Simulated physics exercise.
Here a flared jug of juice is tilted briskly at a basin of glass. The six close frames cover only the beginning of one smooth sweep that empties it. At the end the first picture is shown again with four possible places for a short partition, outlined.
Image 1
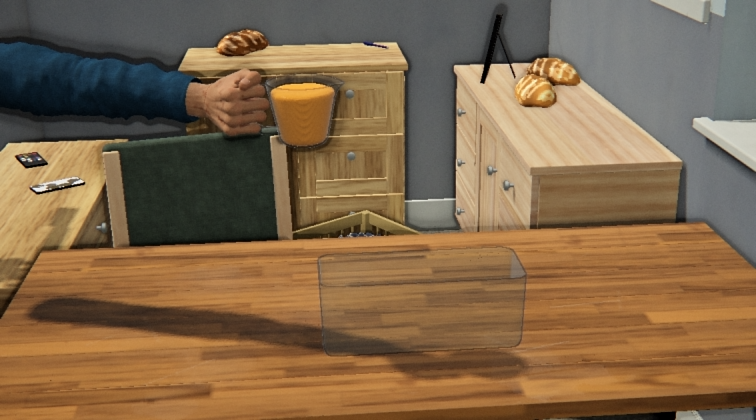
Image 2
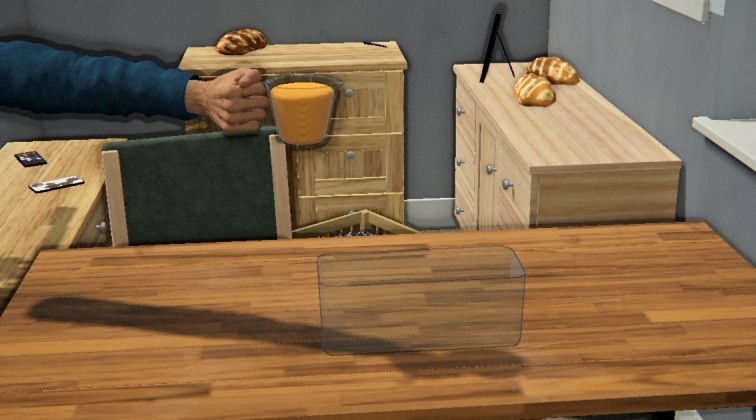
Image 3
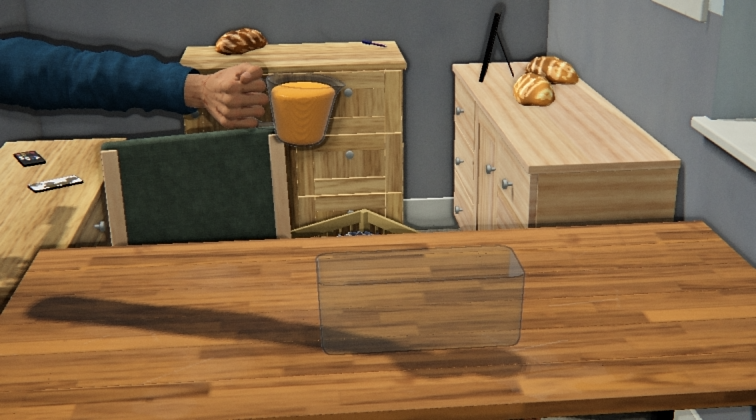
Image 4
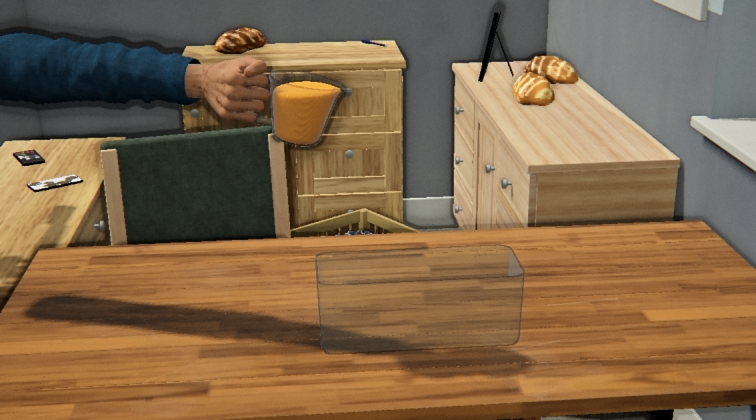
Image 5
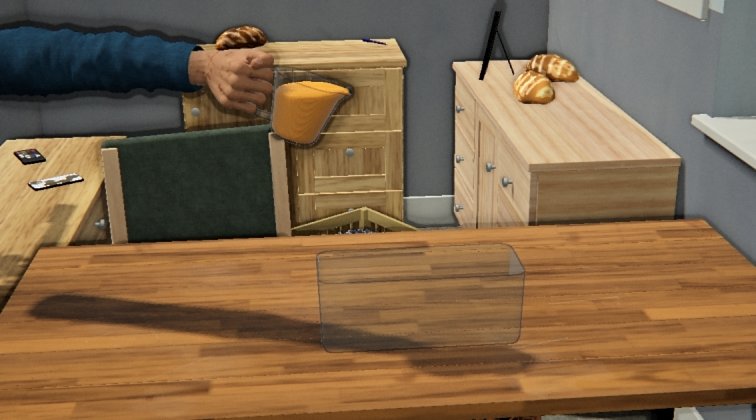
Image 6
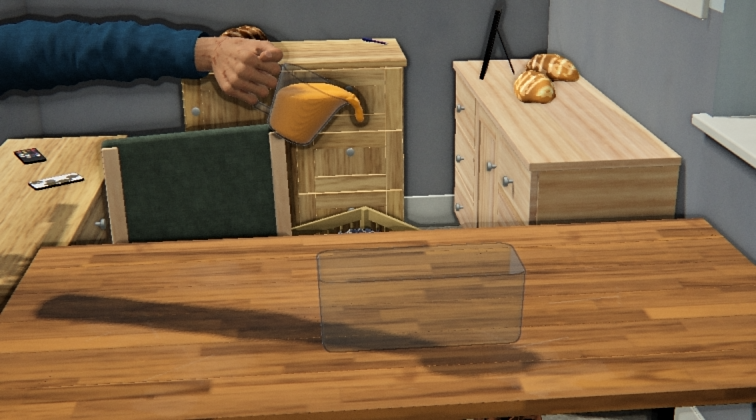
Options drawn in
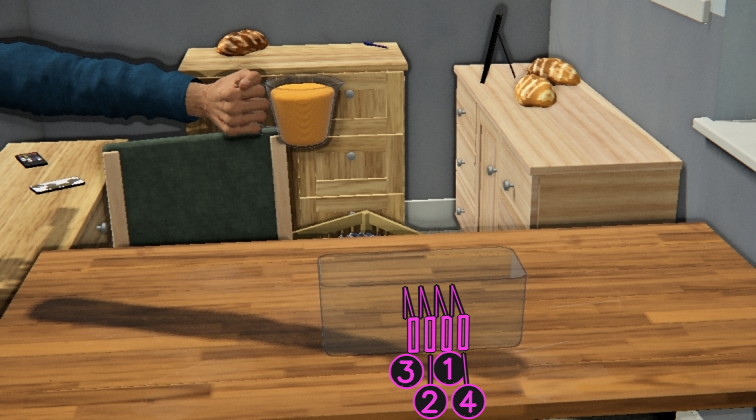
In the video, a hand in a blue sleeve holds a clear jug of orange juice above a wooden table with an empty glass basin, then tilts it to the right until juice comes over the lip.
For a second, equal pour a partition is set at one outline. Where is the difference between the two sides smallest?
Choose 3.
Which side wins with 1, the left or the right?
The left side.
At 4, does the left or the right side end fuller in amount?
The left side.
On the marked copy, 1 at (446, 354); 2 at (430, 355); 3 at (413, 356); 4 at (463, 353).
For slot 1, about 91 % ends left of the wall and 5 % right of it; 3 % is lost outside.
For slot 2, about 91 % ends left of the wall and 4 % right of it; 5 % is lost outside.
For slot 3, about 51 % ends left of the wall and 47 % right of it.
For slot 4, about 94 % ends left of the wall and 4 % right of it.
